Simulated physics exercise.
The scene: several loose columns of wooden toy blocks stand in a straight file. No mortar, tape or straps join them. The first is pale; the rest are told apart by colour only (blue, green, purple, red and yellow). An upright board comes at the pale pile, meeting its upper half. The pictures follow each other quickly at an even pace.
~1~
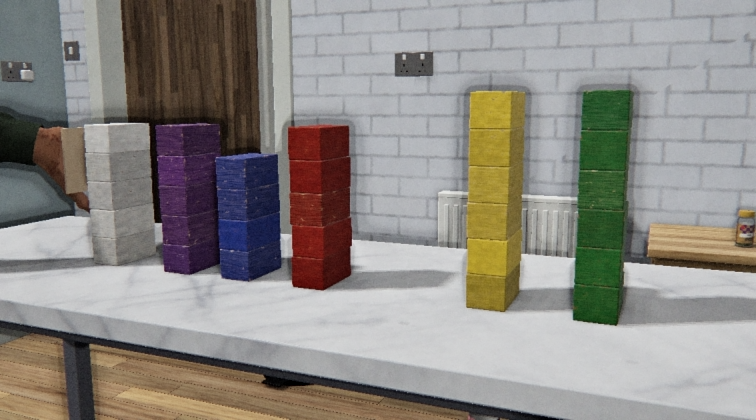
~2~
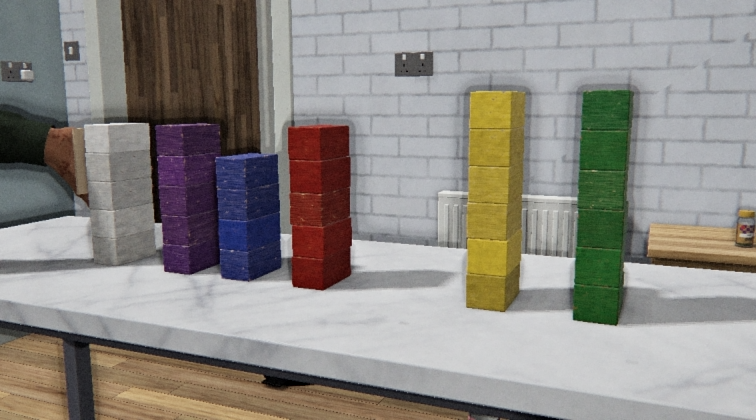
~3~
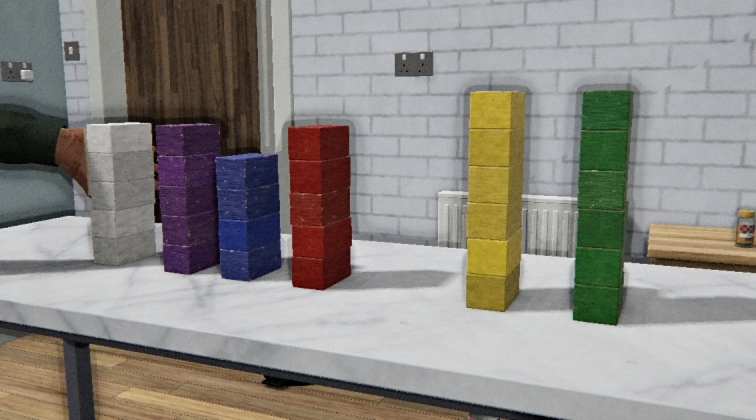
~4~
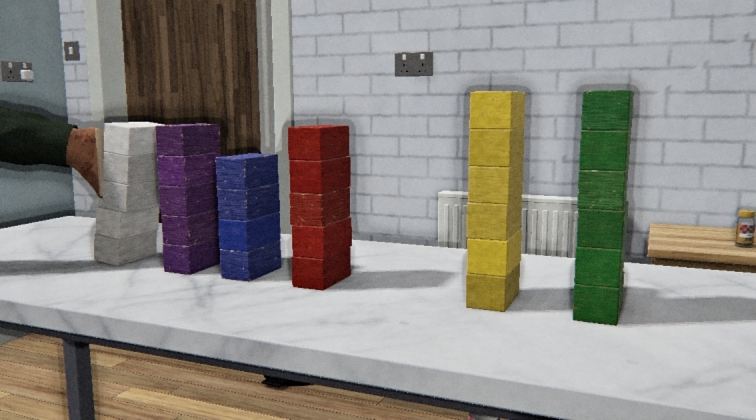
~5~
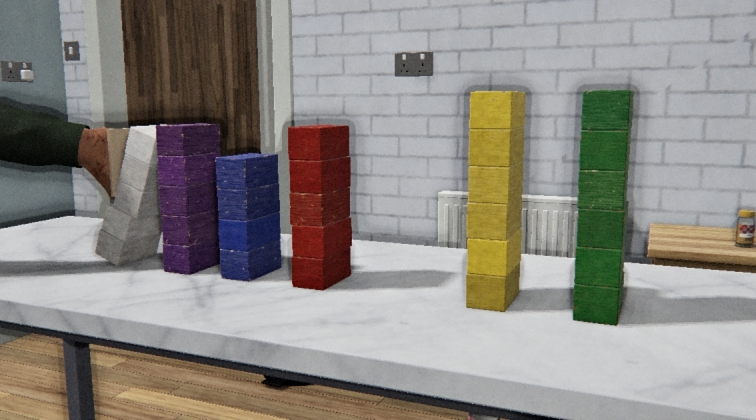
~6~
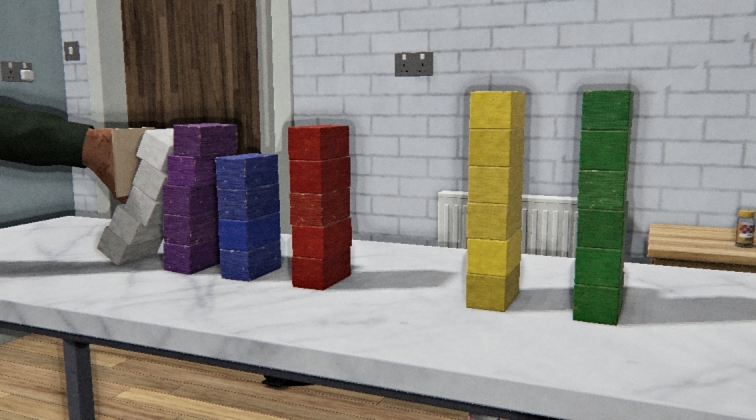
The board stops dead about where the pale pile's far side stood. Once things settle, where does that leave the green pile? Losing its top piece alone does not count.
It keeps nearly all its pieces up.
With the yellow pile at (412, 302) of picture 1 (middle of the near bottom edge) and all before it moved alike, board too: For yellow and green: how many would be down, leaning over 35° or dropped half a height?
Down at the end: Yellow 0, green 0.
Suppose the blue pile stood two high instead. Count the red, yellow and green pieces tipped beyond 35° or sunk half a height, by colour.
Red 4, yellow 0, green 0.
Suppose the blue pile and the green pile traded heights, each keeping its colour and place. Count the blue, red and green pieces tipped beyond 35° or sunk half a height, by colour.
Pile by pile, blue 6, red 5, green 3.
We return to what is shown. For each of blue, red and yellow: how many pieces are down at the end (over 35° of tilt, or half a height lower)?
Blue 4, red 4, yellow 0.
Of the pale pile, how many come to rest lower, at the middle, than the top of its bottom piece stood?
2 of them.
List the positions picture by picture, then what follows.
In the first frame (pixels give the middle of a visible side), board (63, 152) not yet touching; top green block (606, 111); top purple block (203, 140); none of the others has stirred.
In the second frame, board (74, 153) not yet touching; top green block (606, 111).
In the third frame, board (86, 153) pushing; top green block (606, 111).
In the fourth frame, board (98, 154) pushing, top of the pale pile leaning a little; top green block (606, 111); none of the others has stirred.
In the fifth frame, board (109, 154) pushing, top of the pale pile leaning clearly; top green block (606, 111); none of the others has stirred.
In the sixth frame, board (114, 154) stopped, top of the pale pile leaning well over; top green block (606, 111); top purple block (220, 141) half its height from its place; movement in 3 of them.
Shortly afterwards, 5 of the pale pile down; none of the 6 green blocks down (0 of 26 in all colours); top green block unmoved; top purple block tilted clearly.
Next, 5 of the pale pile down; none of the 6 green blocks down (3 of 26 in all colours); top green block unmoved; top purple block tilted well over, half its height lower.
Some moments later, 5 of the pale pile down; none of the 6 green blocks down (9 of 26 in all colours); top green block unmoved; top purple block tilted well over, some two heights lower.
Afterwards, 5 of the pale pile down; none of the 6 green blocks down (13 of 26 in all colours); top green block unmoved; top blue block on its side.
In the end, 5 of the pale pile down; none of the 6 green blocks down (13 of 26 in all colours); top green block unmoved; top blue block upside down. From the last view, middles, top green block near (609, 110), top blue block near (418, 239).
